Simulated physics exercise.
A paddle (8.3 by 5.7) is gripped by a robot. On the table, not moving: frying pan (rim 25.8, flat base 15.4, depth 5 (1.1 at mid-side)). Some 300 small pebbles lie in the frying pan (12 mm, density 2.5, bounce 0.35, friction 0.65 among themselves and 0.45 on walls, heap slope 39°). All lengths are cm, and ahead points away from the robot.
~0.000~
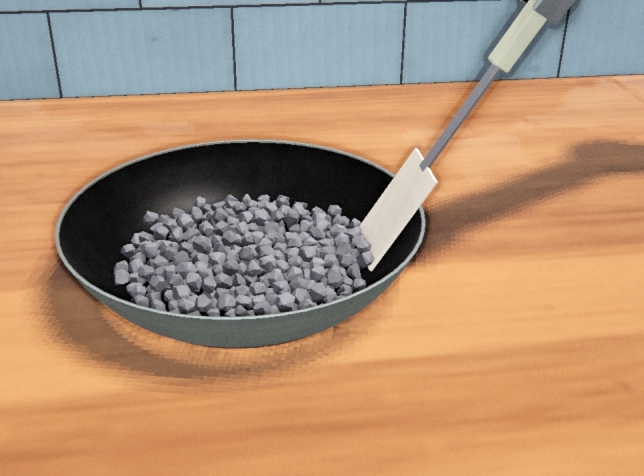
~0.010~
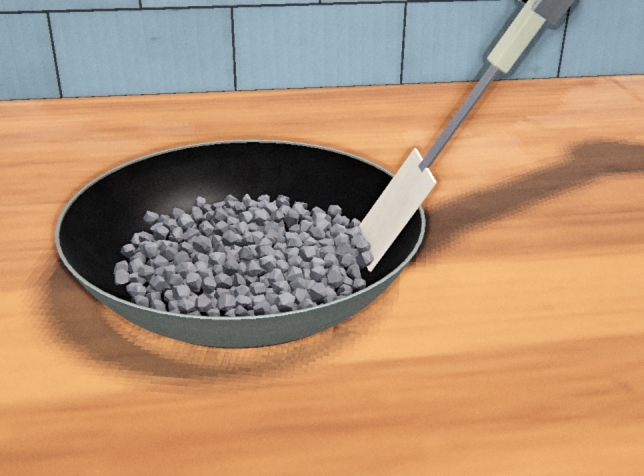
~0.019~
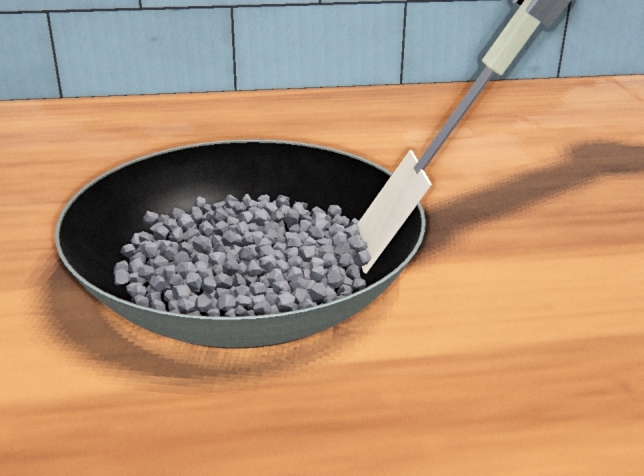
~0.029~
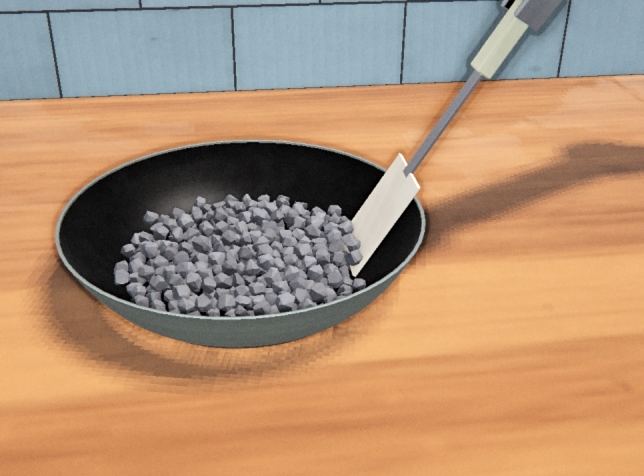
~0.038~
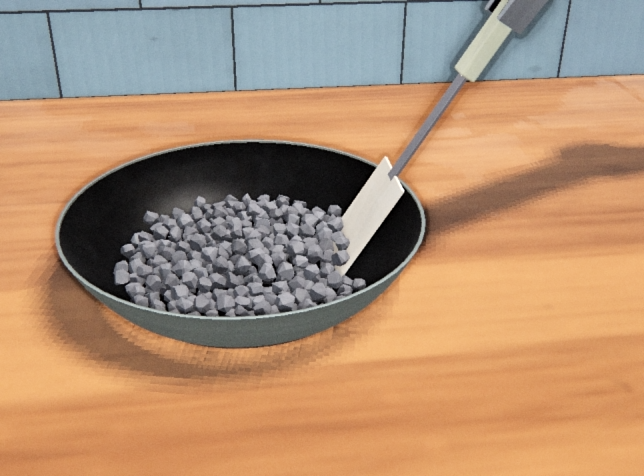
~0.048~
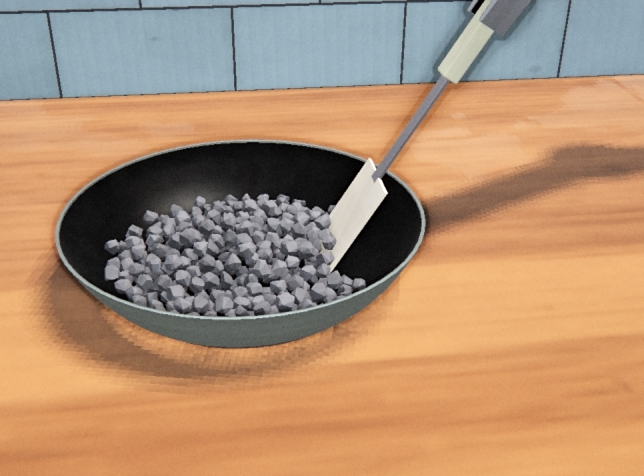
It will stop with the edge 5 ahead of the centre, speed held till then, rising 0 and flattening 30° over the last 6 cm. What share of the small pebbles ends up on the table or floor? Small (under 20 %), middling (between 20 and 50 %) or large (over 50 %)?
On the table or floor the share is small, under 20 %.
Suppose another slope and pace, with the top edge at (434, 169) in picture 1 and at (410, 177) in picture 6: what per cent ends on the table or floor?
Some 0 per cent.
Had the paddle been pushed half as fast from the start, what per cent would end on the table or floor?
Then about 0 per cent.
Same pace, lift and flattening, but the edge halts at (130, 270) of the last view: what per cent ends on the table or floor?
About 5 per cent.
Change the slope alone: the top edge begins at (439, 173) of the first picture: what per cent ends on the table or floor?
About 0 per cent.
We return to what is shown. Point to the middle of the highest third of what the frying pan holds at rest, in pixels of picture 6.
At about (121, 239).
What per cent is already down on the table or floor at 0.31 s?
Roughly 5 per cent.
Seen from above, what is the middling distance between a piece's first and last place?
Some 4 cm.
After 0.07 s, sloping 58°, highest piece 5 above the table; 300 in the frying pan.
After 0.10 s, sloping 48°, highest piece 6 above the table; 300 in the frying pan.
After 0.31 s, sloping 28°, highest piece 5 above the table; 292 in the frying pan, 8 on the table or floor.
After 1.36 s, sloping 28°, highest piece 5 above the table; 292 in the frying pan, 8 on the table or floor.
In the end, 292 in the frying pan, 8 on the table or floor. That is 3 % on the table or floor.
